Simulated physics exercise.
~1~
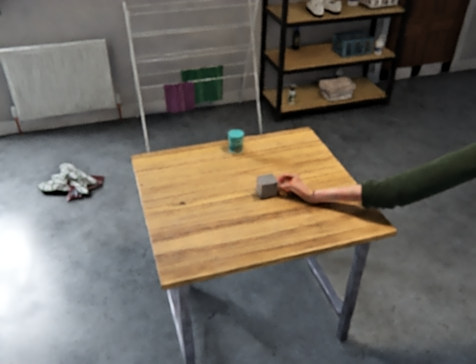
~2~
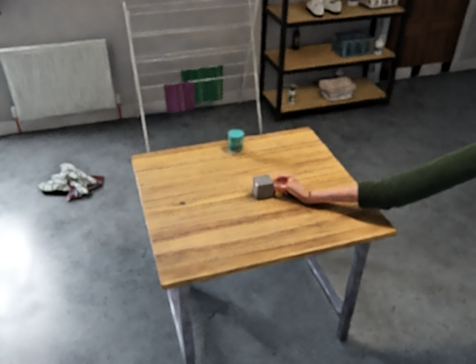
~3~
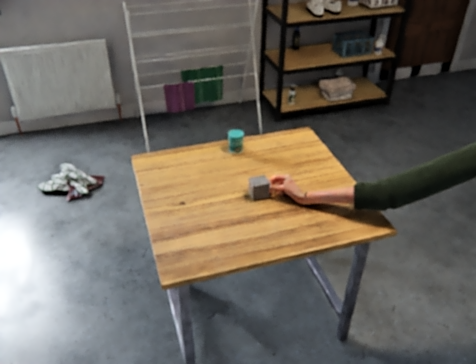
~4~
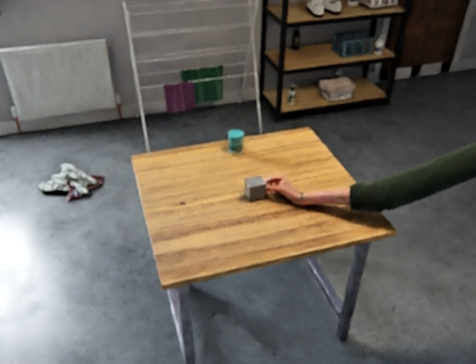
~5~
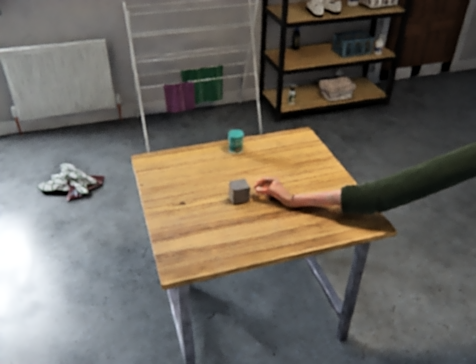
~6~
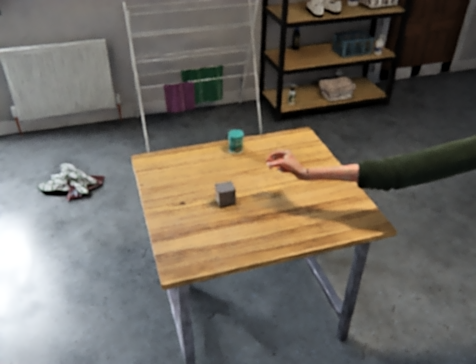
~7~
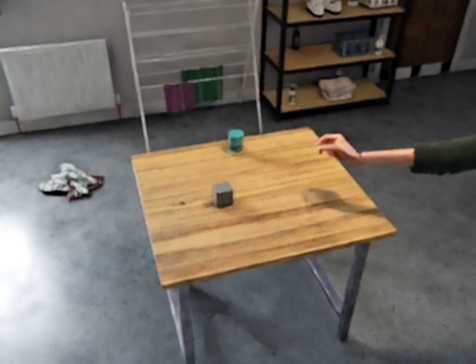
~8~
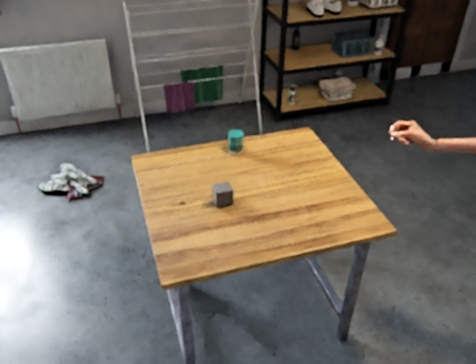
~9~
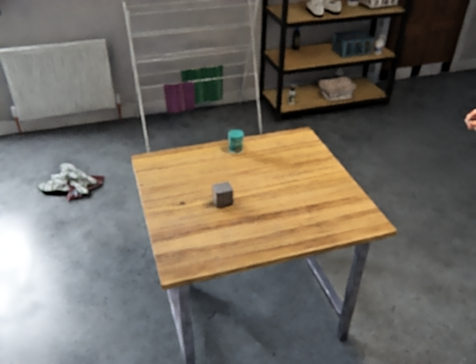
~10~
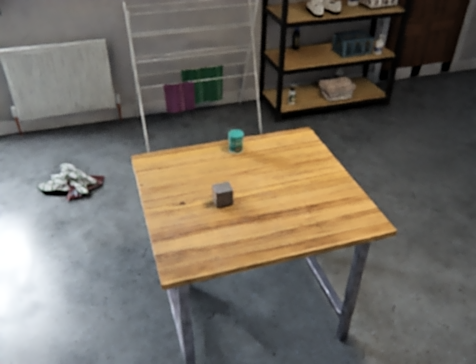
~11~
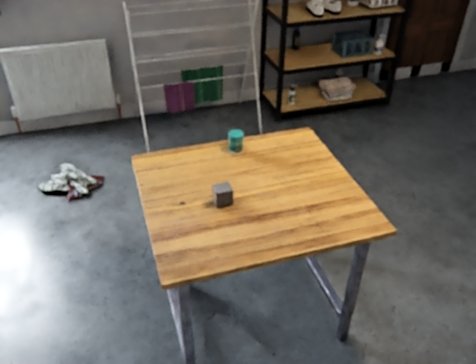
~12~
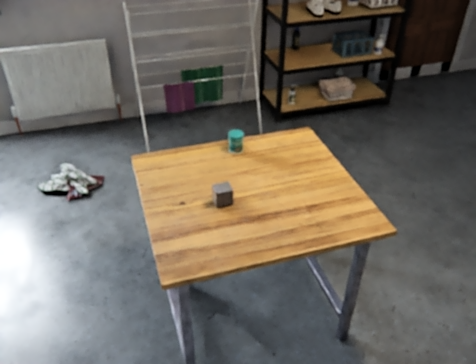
In the video, a hand pushes a small grey block a short way left across a wooden table, near a turquoise tin that stays put. The hand lets go and withdraws to the right, and the block slides slightly farther before resting on the table.
